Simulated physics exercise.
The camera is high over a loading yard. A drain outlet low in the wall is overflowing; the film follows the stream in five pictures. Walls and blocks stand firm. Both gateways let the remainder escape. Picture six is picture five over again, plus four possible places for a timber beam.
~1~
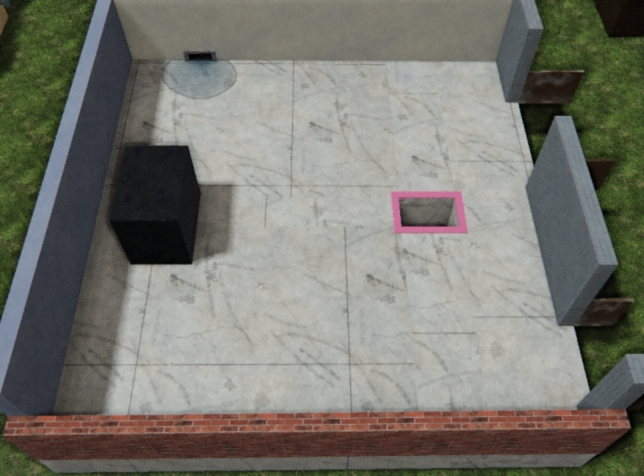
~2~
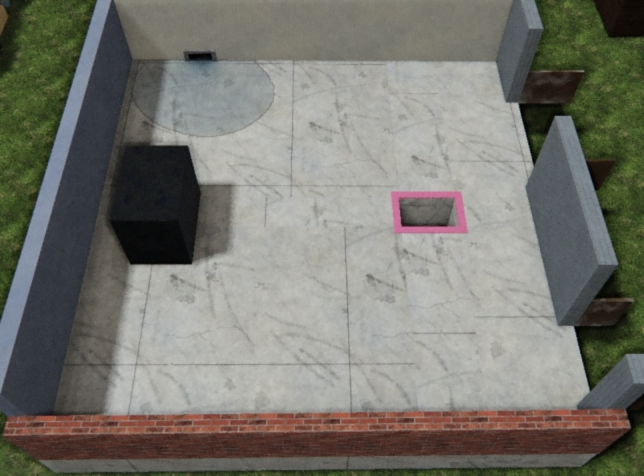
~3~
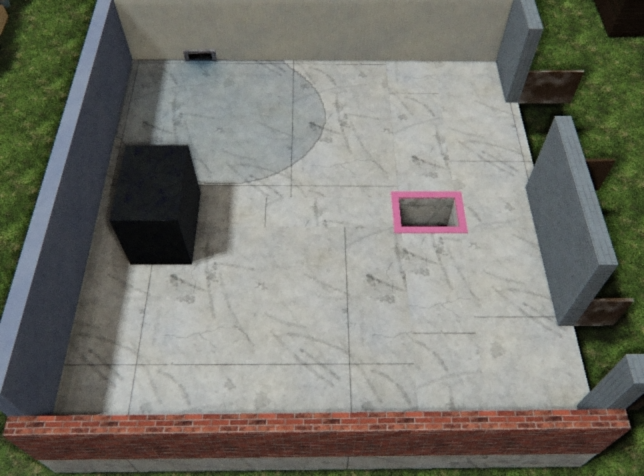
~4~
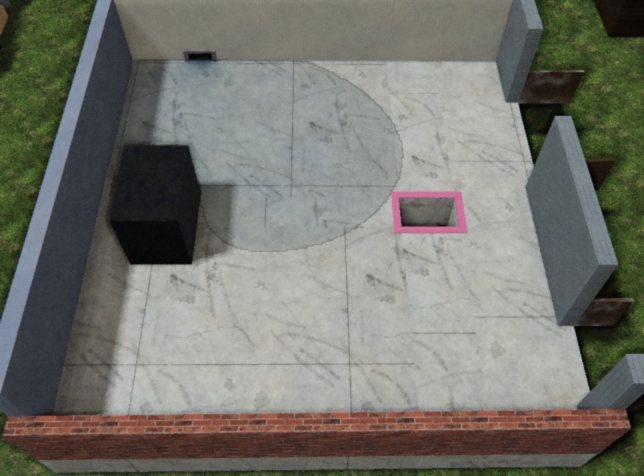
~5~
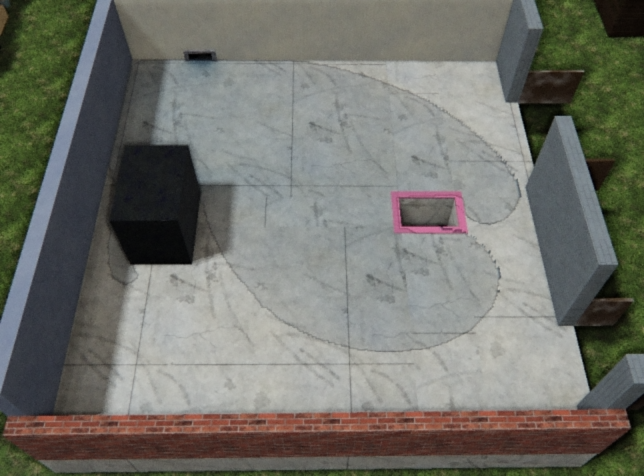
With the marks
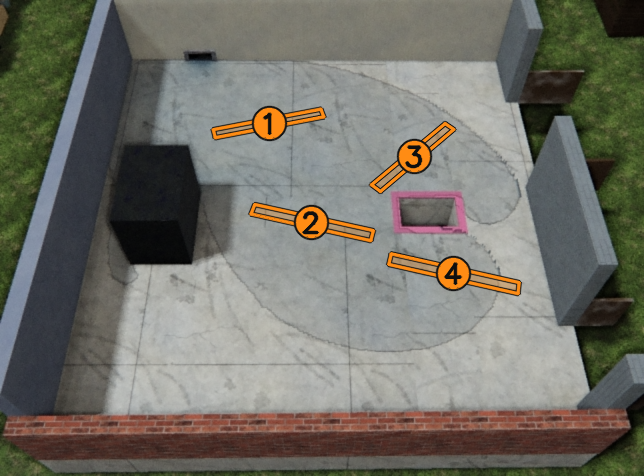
A walled yard with a pale, veined stone floor is seen from high above, with grass around it and a steady camera. A black block stands at the left, a pink-rimmed square drain sits right of centre, and grey wall sections with gaps line the right side. From a small outlet at the back left, a thin sheet of water spreads across the floor, passes the block and wraps around the drain, entering it.
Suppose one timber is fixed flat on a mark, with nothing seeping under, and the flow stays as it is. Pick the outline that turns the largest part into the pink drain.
Position 2 does it best.
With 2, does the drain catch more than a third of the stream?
Yes.
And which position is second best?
Position 4.
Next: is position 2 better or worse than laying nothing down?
It is better.
On the marked copy, 1 from (214, 133) to (322, 113); 2 from (252, 209) to (372, 235); 3 from (375, 188) to (449, 126); 4 from (390, 259) to (518, 288).
For position 1, about 15 % of the stream goes into the pink drain, about 85 % out by the gates.
For position 2, about 46 % of the stream goes into the pink drain, about 53 % out by the gates.
For position 3, about 16 % of the stream goes into the pink drain, about 83 % out by the gates.
For position 4, about 30 % of the stream goes into the pink drain, about 70 % out by the gates.
